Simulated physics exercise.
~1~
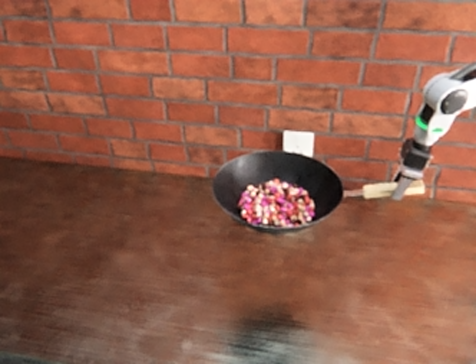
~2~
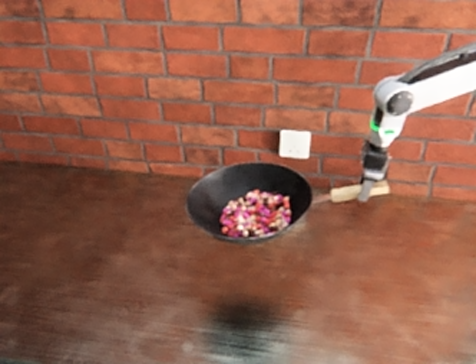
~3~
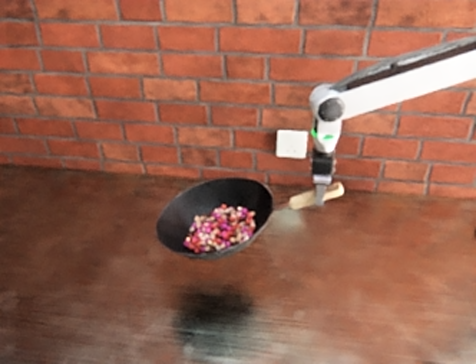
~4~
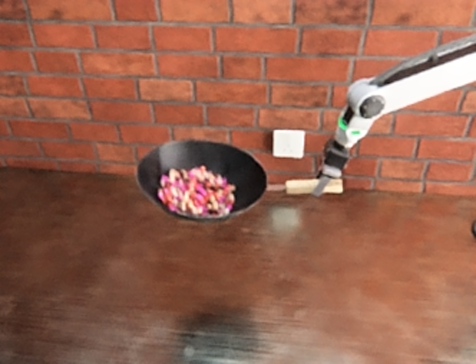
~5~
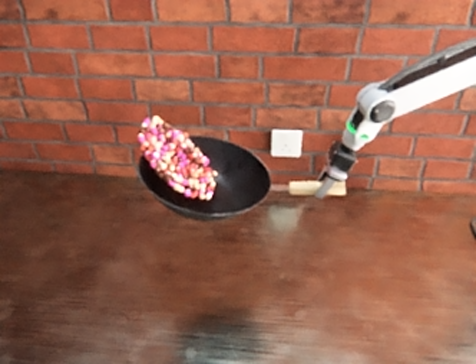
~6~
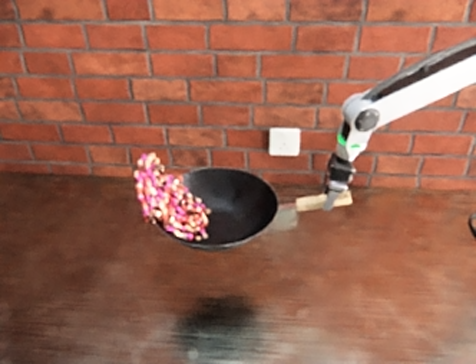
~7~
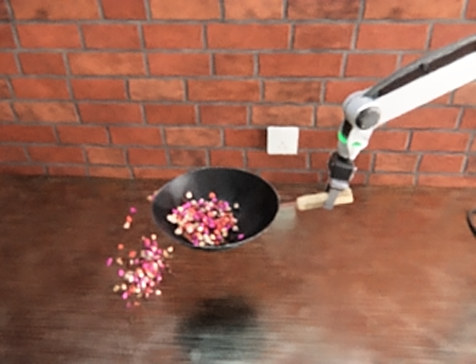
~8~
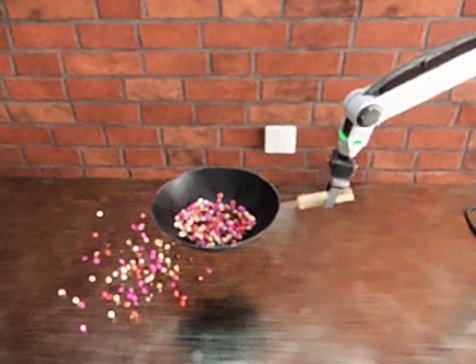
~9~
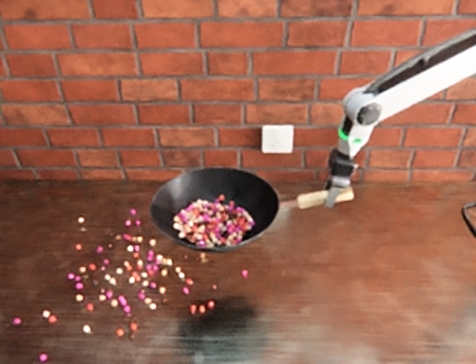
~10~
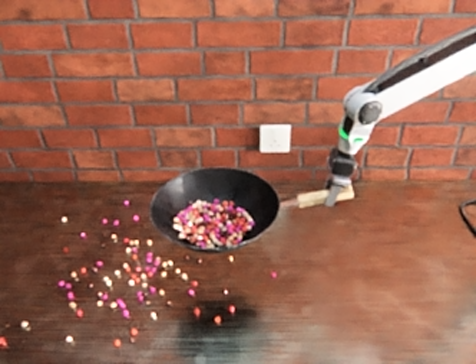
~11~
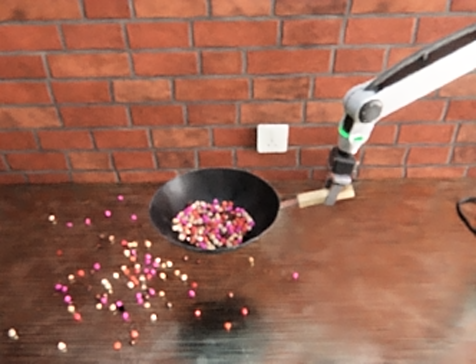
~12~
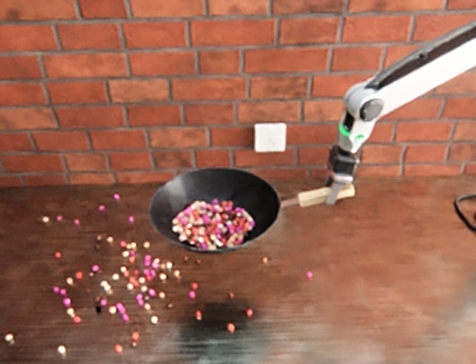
On a wooden surface, a robot arm tosses sweets in a wok, spilling many.
